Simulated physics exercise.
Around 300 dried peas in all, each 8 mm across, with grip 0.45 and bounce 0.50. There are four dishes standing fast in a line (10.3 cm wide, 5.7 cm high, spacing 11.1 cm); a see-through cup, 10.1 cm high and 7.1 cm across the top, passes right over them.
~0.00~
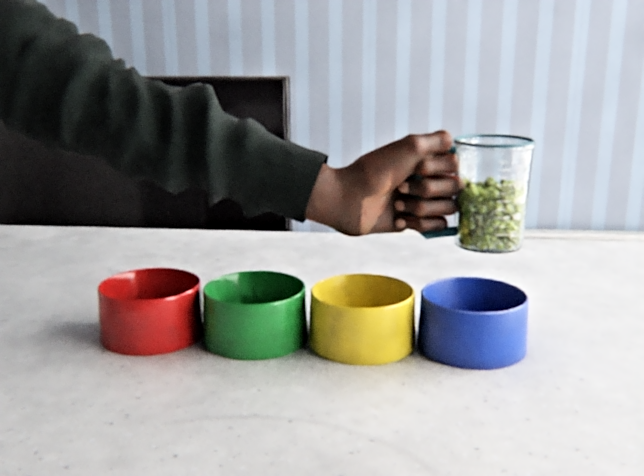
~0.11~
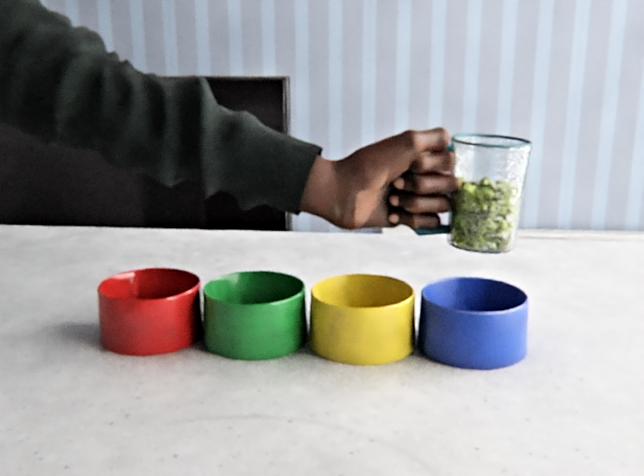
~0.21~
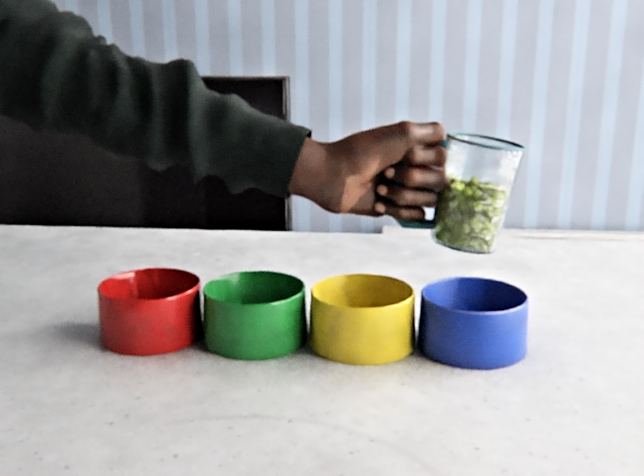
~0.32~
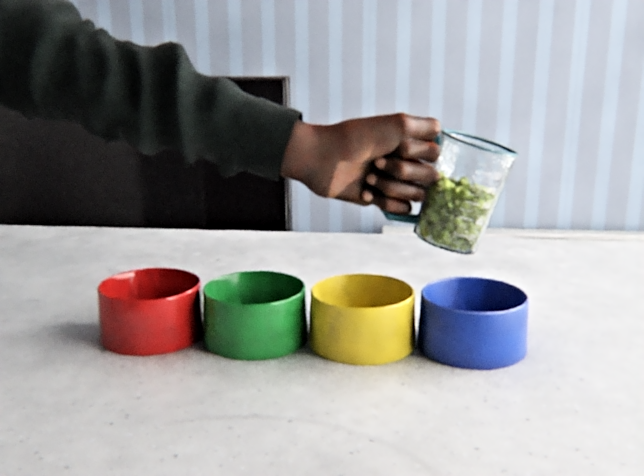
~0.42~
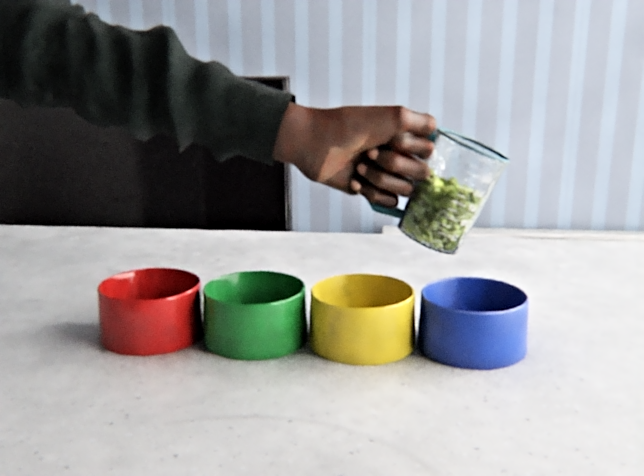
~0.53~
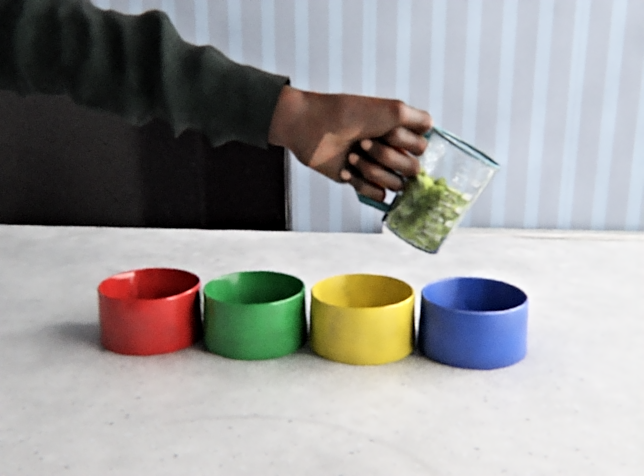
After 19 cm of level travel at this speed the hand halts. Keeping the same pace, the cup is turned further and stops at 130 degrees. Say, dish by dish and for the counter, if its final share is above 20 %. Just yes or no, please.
In short: Red no, blue no, green no, yellow yes, counter no.
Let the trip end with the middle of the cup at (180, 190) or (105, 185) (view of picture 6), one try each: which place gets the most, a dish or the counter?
Try 1 - yellow; try 2 - yellow.
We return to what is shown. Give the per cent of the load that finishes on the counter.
Near 0 percent, roughly speaking.
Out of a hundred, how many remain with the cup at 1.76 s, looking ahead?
Roughly 85 per cent, give or take.
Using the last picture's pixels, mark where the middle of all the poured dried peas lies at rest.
Somewhere near (365, 325) in the last picture.
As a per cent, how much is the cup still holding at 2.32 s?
0 per cent.
After 1.27 s, tilt 77 degrees; cup holds 100 %.
After 1.76 s, tilt 108 degrees; cup holds 85 %, yellow 15 %.
Then, at 2.32 s, tilt 130 degrees; cup holds 0 %, yellow 100 %.
By 3.0 s all is still; red 0 %, blue 0 %, green 0 %, yellow 100 %, counter 0 %.
